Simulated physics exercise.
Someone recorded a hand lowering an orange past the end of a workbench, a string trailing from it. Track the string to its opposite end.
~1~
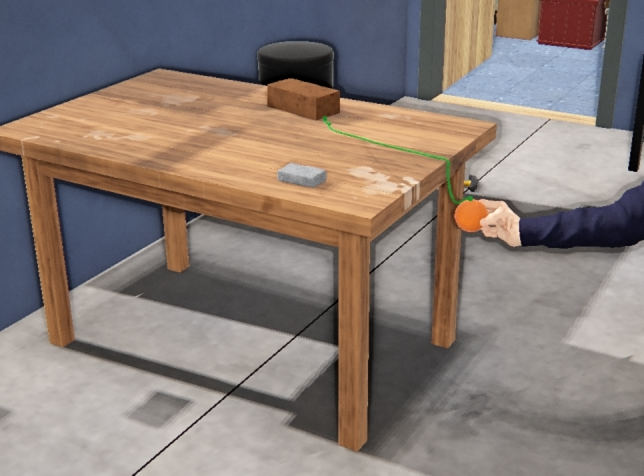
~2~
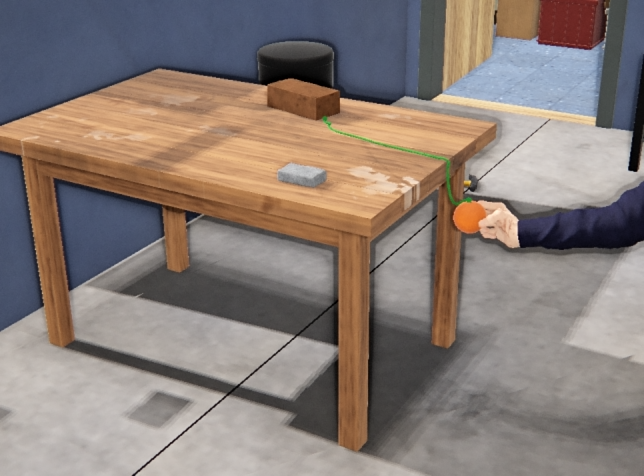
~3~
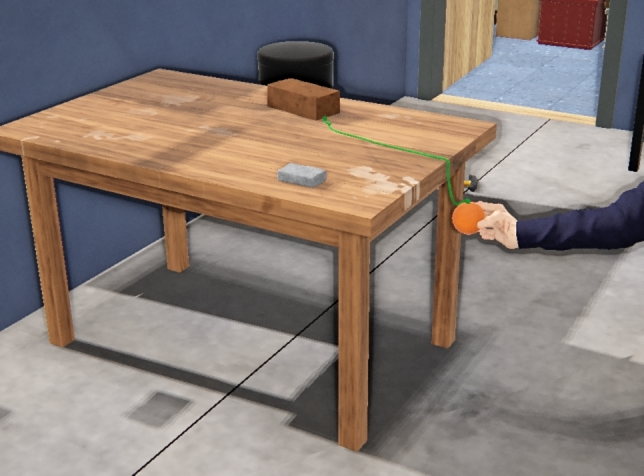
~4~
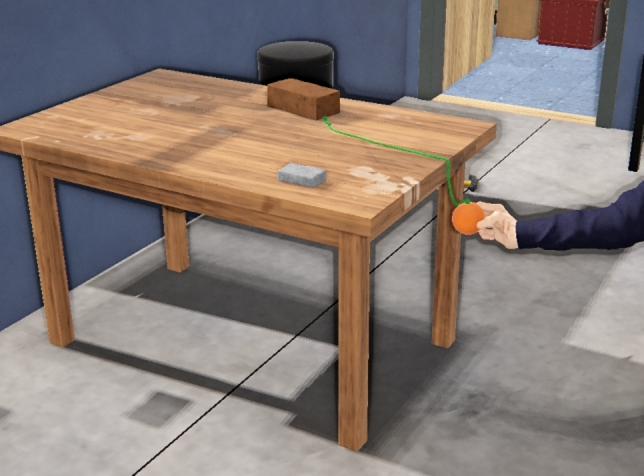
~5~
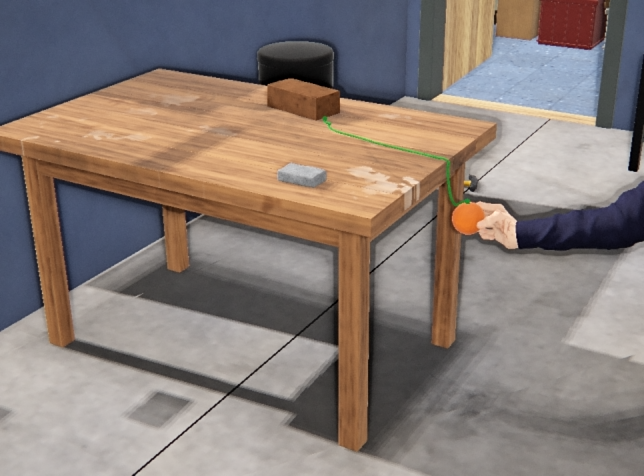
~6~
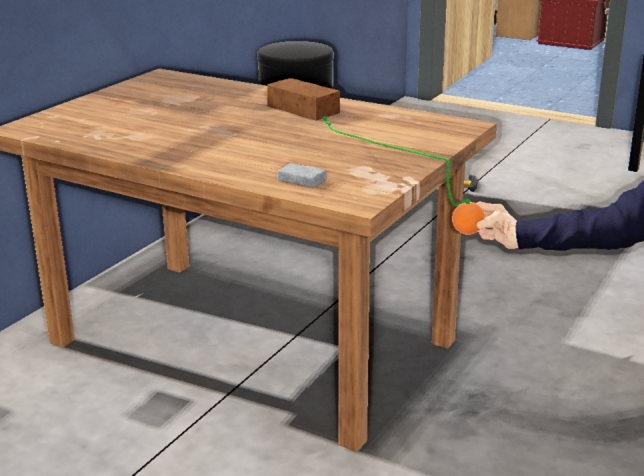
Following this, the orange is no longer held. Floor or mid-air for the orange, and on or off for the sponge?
In the end the orange stops short of the ground, the sponge is not moved.
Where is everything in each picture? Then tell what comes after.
Orange (472, 216); brick (303, 87); sponge (302, 169), in the first frame.
Orange (470, 217), in the second frame.
Orange (469, 218), in the third frame.
Orange (469, 218); string through (347, 135) (397, 148), in the fourth frame.
Orange (469, 218); string through (347, 135) (397, 148), in the fifth frame.
Orange (469, 218); brick (303, 87); sponge (302, 169); string tied to the brick, with little slack, in the sixth frame.
Then, 0.62 s past the final frame, orange in the air near (439, 220); brick still; sponge still.
Then, 1.32 s past the final frame, orange in the air near (452, 228); brick still; sponge still.
When it is over, orange in the air near (456, 230); brick still; sponge still. The orange ends up dangling and the sponge keeps its place.
